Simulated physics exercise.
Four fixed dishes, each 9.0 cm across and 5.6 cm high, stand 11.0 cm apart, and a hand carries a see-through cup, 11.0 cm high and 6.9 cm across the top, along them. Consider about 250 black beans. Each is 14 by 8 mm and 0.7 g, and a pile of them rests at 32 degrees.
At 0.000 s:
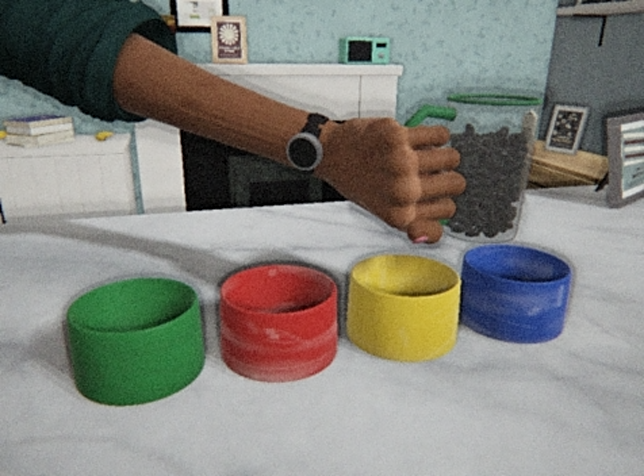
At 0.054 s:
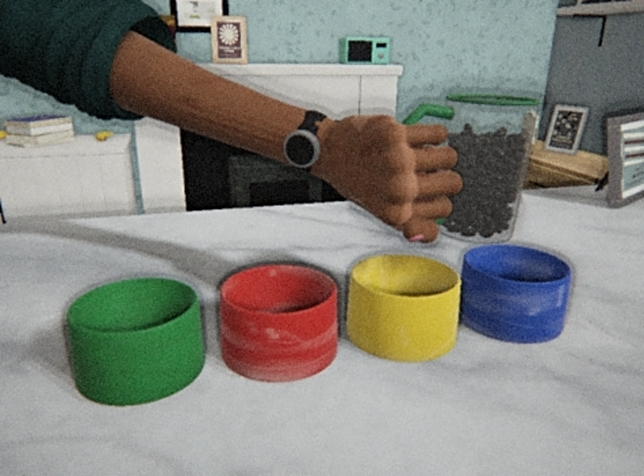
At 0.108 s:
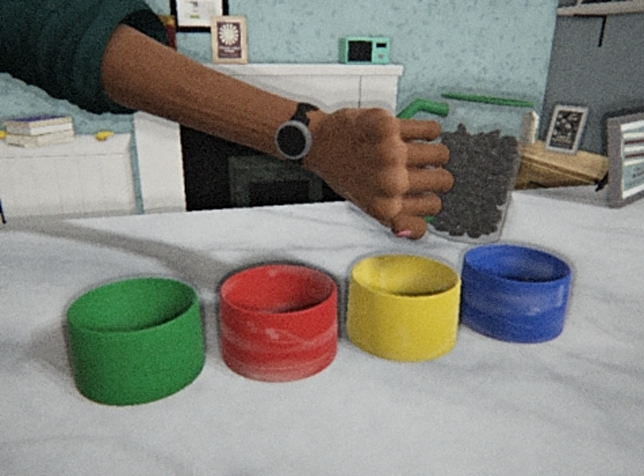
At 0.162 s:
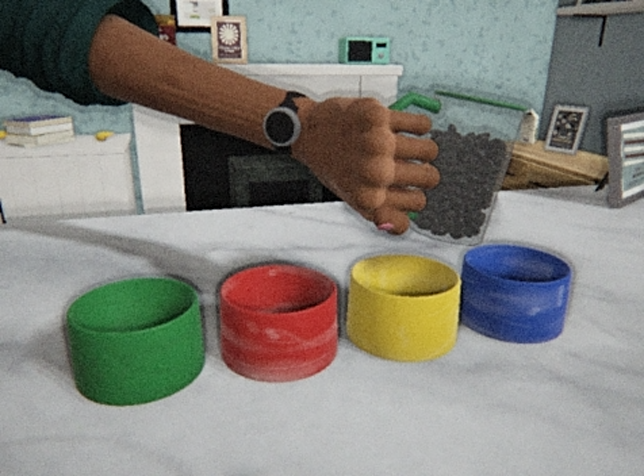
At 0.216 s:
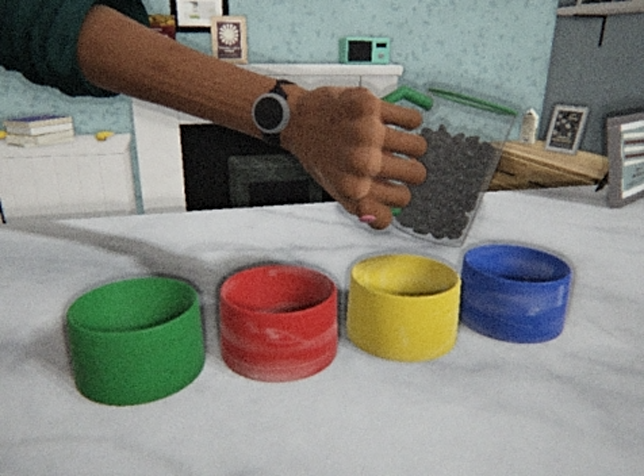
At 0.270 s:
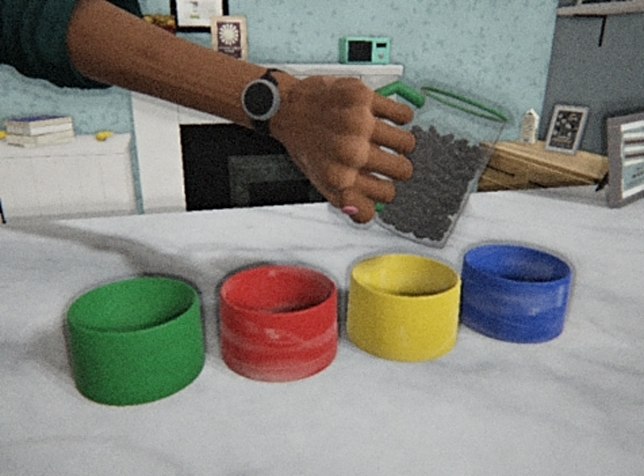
The video shows a hand holding a clear cup of black beans behind four dishes colored green, red, yellow and blue on a white marbled surface; the hand moves the cup a short way left while gradually tilting it rightward.
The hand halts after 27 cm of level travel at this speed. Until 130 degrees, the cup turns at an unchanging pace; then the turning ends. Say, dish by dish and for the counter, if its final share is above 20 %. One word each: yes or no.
Red: Yes; blue: No; green: No; yellow: No; counter: Yes.
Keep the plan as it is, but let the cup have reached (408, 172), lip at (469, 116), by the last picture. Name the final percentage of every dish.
Then red 60, blue 0, green 0, and yellow 0.
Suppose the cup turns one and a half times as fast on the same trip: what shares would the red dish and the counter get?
Result: Red dish 80, counter 10.
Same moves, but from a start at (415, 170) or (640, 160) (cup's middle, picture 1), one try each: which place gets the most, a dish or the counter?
Largest amount - try one: Green, try two: Yellow.
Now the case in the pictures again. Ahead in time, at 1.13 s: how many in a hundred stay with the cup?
That would be some 95 per cent.
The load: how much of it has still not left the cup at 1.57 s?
Estimate: Some 5 %.
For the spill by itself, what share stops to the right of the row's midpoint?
Roughly 0 per cent of them.
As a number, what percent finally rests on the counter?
The figure is about 50 percent.
After 0.79 s, tilt 73 degrees; cup holds 100 %.
After 1.13 s, tilt 107 degrees; cup holds 95 %, red 5 %.
After 1.57 s, tilt 130 degrees; cup holds 5 %, red 45 %.
At rest (2.7 s), red 50 %, blue 0 %, green 0 %, yellow 0 %, counter 50 %.
